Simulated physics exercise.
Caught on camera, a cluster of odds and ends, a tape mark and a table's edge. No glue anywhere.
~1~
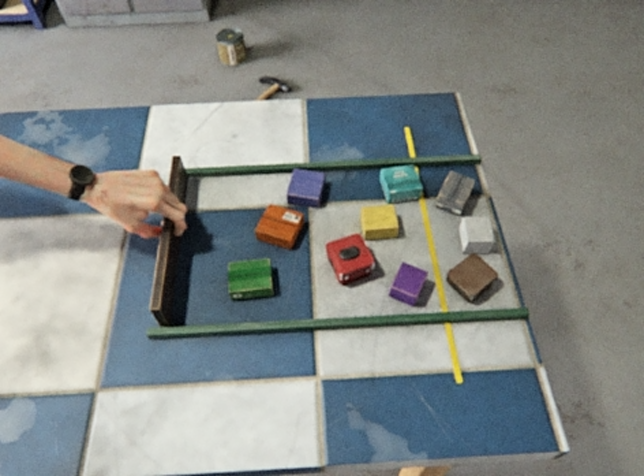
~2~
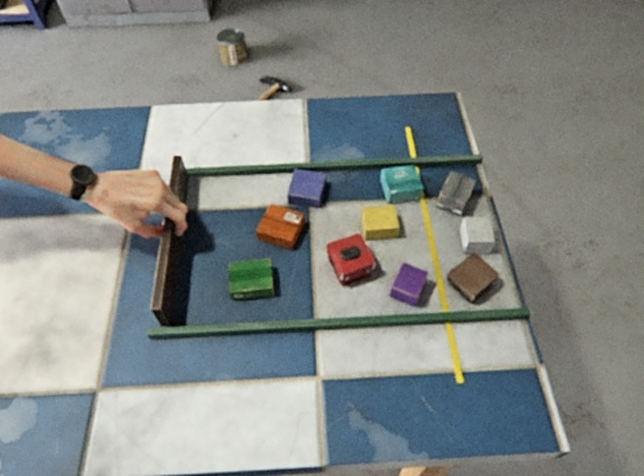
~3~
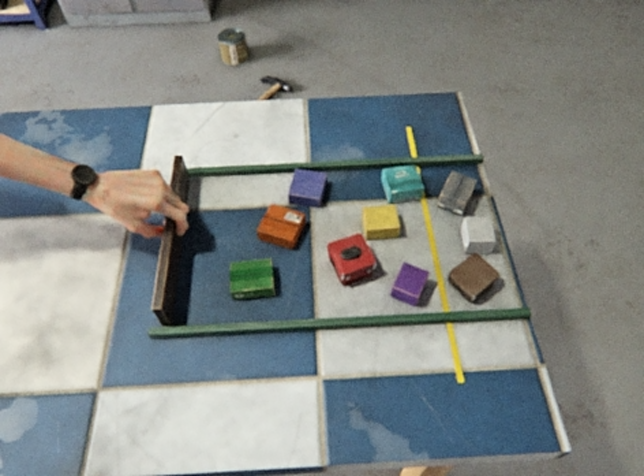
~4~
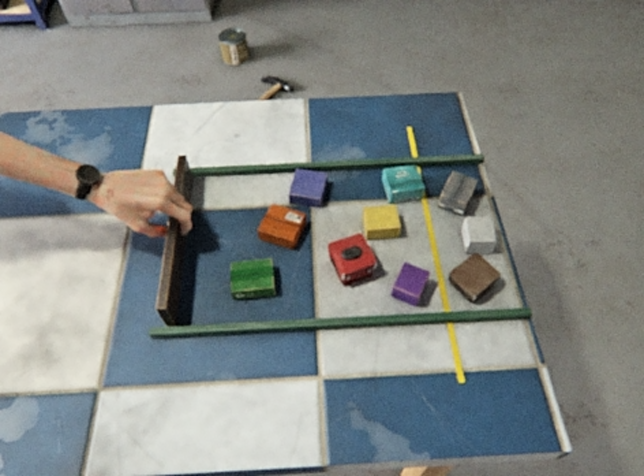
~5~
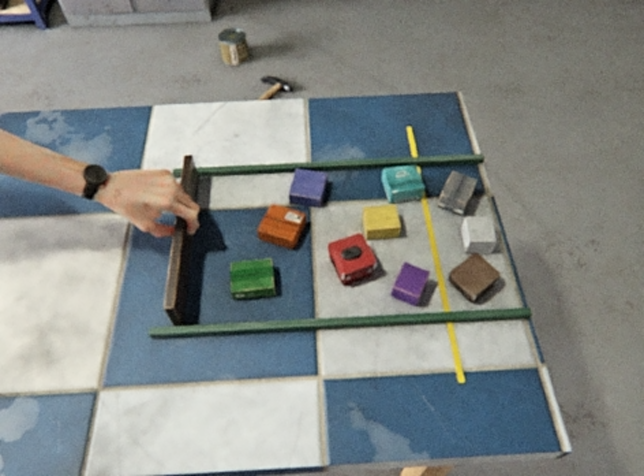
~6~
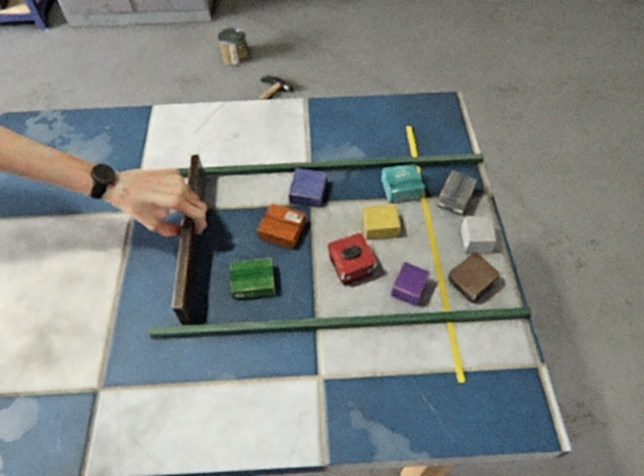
On a checkered table, a hand slides a dark board slightly right toward scattered coloured blocks.
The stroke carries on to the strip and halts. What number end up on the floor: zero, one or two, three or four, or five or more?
The number that fall off is one or two.
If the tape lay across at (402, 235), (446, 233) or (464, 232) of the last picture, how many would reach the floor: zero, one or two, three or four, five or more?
One after another: Zero; just one or two; more than four.
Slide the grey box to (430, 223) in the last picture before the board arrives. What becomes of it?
The grey box falls.
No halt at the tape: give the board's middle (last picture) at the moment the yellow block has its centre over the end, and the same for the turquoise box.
For the yellow block at (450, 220), for the turquoise box at (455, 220).
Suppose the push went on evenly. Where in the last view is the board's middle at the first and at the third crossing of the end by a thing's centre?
First at (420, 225), next at (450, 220).
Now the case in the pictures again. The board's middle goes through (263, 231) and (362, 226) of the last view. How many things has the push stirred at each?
By then 2, and 7.
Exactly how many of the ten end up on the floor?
Exactly 2.
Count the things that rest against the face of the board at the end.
That makes 4.
A little later, none off yet; white block at rest near (478, 235); grey box at rest near (457, 193); brown case at rest near (473, 278).
When it is over, the number that fall off is one or two; down, grey box and white block.
